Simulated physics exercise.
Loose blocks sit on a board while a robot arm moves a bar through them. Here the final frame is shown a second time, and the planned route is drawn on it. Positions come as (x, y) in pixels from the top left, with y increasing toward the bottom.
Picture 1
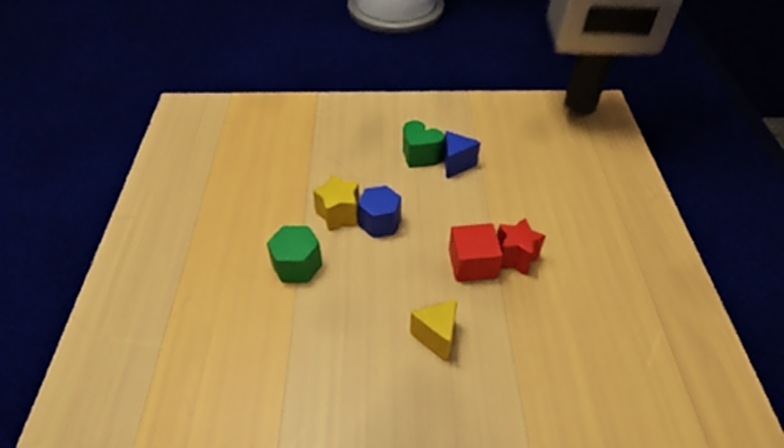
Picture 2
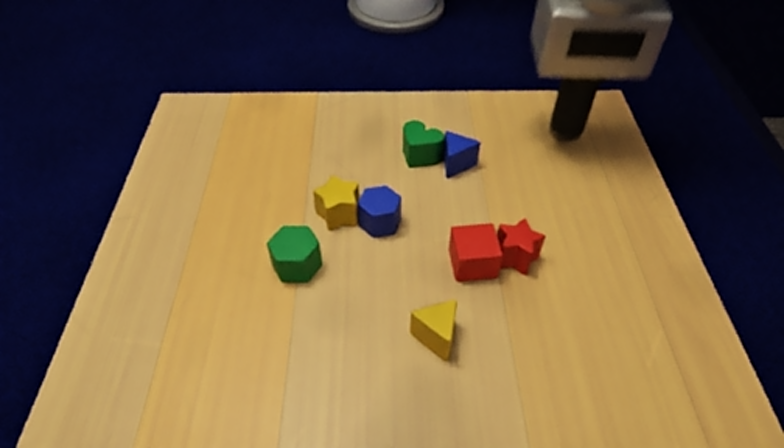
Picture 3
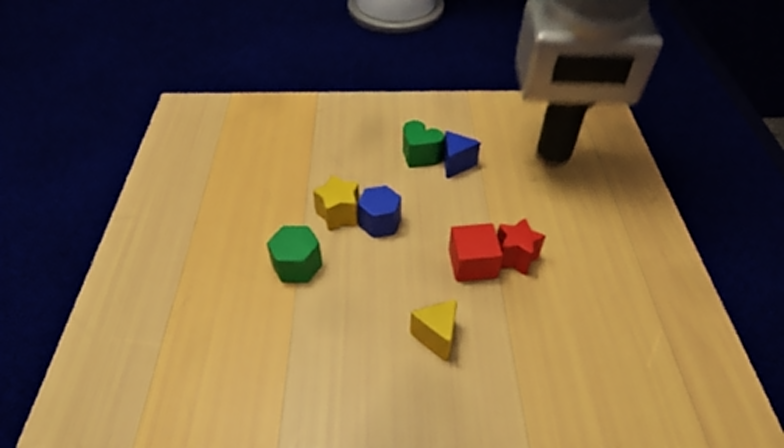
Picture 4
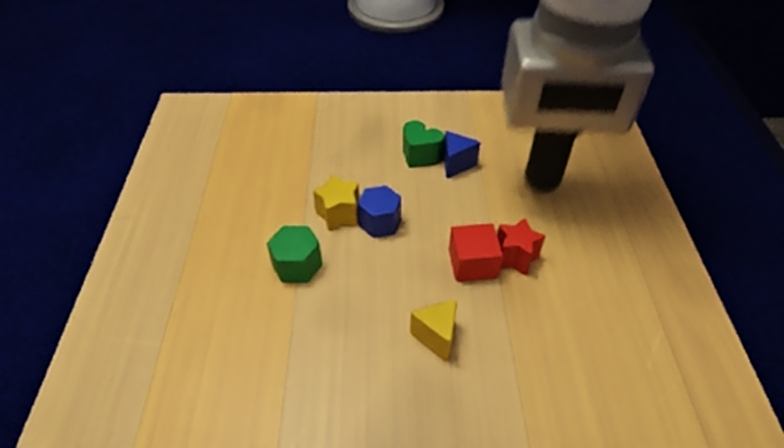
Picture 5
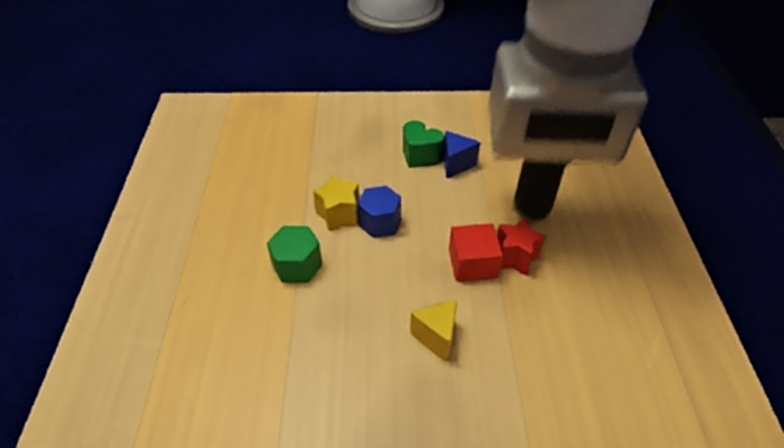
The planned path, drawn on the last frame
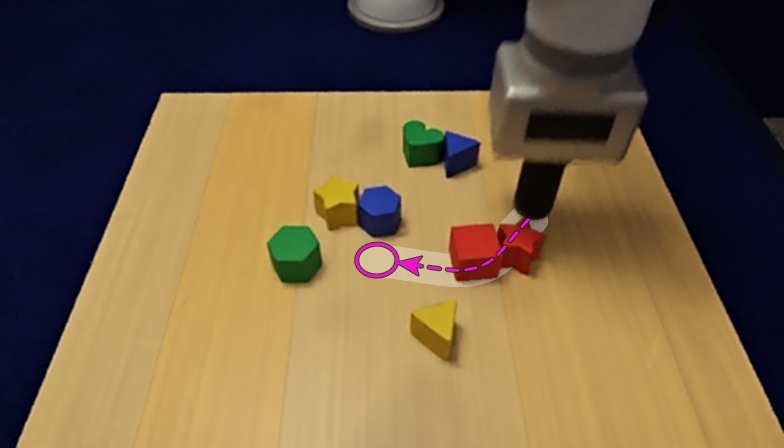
A grey robot arm with a dark bar reaches in at the upper right of a pale wooden board on a deep blue surface, seen from above at an angle. Green, blue, yellow and red blocks lie scattered, with a red cube and star touching right of centre and a yellow triangle below. The arm moves the bar steadily down and slightly left, close above the red star, while blocks and camera stay still.
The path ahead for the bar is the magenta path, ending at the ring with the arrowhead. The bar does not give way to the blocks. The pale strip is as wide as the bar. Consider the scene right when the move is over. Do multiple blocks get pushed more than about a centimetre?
I expect so.
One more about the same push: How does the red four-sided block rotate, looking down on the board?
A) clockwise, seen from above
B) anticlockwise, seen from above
Answer: B.
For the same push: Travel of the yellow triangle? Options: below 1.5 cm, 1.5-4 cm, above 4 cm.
Of the three bands, it's under 1.5 cm.
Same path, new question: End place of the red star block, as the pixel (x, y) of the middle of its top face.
I expect it at (518, 265).
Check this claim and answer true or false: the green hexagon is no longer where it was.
That statement is not accurate.
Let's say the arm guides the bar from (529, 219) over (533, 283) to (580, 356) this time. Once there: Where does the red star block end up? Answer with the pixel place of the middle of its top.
The red star block ends near (507, 285).
The drawn path runs from (529, 219) via (497, 255) and (440, 269), ending at (377, 260).
What follows on the original path. One third of the way, bar (499, 245); red four-sided block (463, 250); red star block (521, 261).
Two thirds of the way, bar (440, 258); red four-sided block (411, 272), turned 45° anticlockwise; red star block (518, 265), turned 25° anticlockwise.
At the end, bar (377, 249); green hexagon not moved; blue hexagon not moved; yellow triangle not moved; red four-sided block (393, 276), turned 75° anticlockwise; red star block (518, 265), turned 25° anticlockwise.
